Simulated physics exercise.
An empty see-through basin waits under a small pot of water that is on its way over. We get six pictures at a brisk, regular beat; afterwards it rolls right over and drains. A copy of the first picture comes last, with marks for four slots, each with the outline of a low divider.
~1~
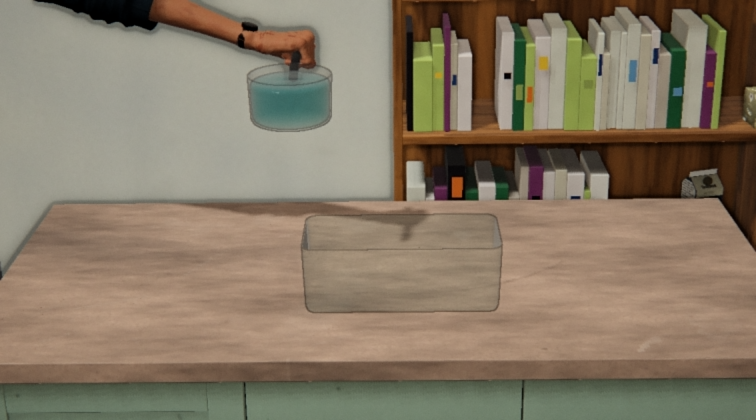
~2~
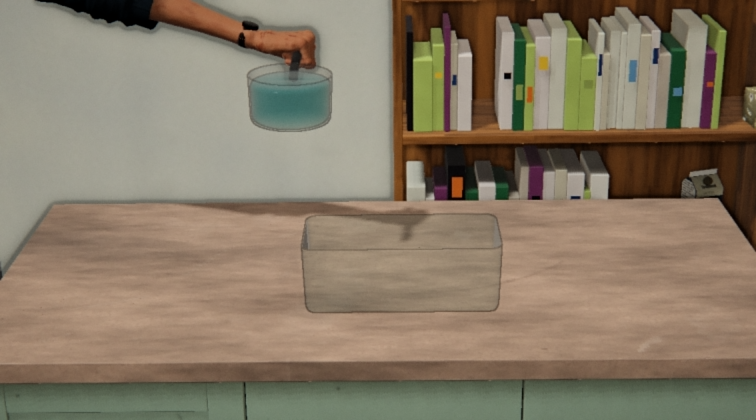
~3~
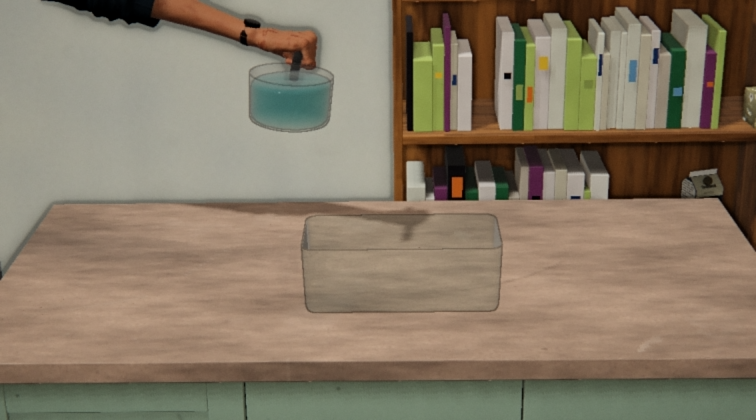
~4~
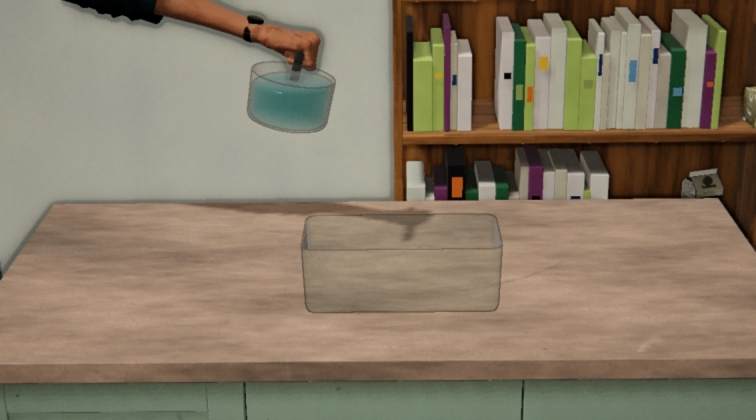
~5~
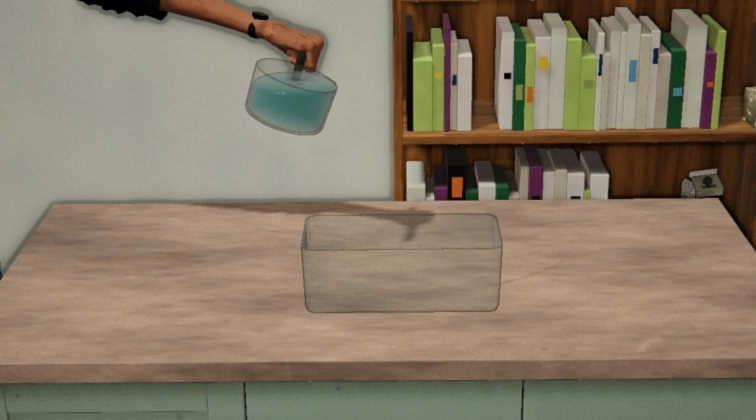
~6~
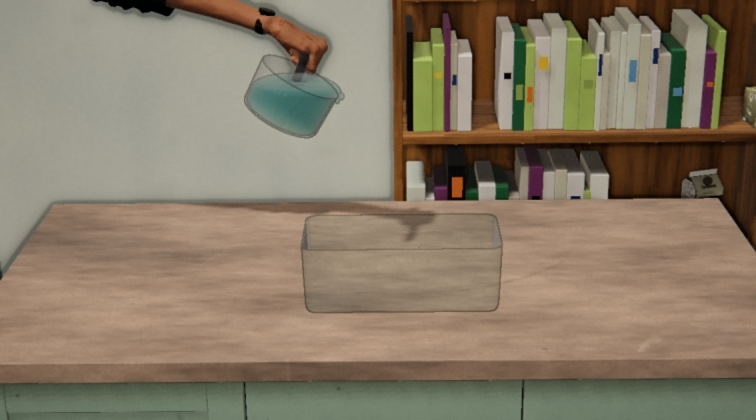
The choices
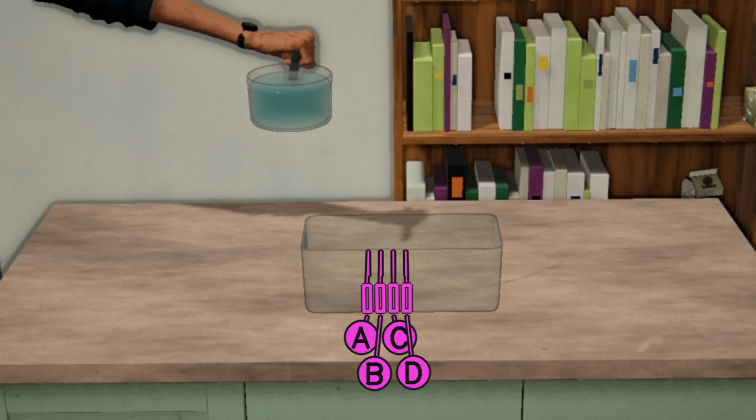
Above a wooden countertop near a bookshelf, a hand gradually tilting a clear pot of blue water rightward over an empty see-through basin.
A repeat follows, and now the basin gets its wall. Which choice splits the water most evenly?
Best: C.
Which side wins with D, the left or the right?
The left side.
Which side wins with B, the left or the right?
The right side.
In magenta, A at (367, 316); B at (380, 316); C at (393, 316); D at (406, 315).
Choosing A, about 10 % ends left of the wall and 88 % right of it.
Choosing B, about 28 % ends left of the wall and 70 % right of it.
Choosing C, about 48 % ends left of the wall and 50 % right of it.
Choosing D, about 75 % ends left of the wall and 21 % right of it; 4 % is lost outside.
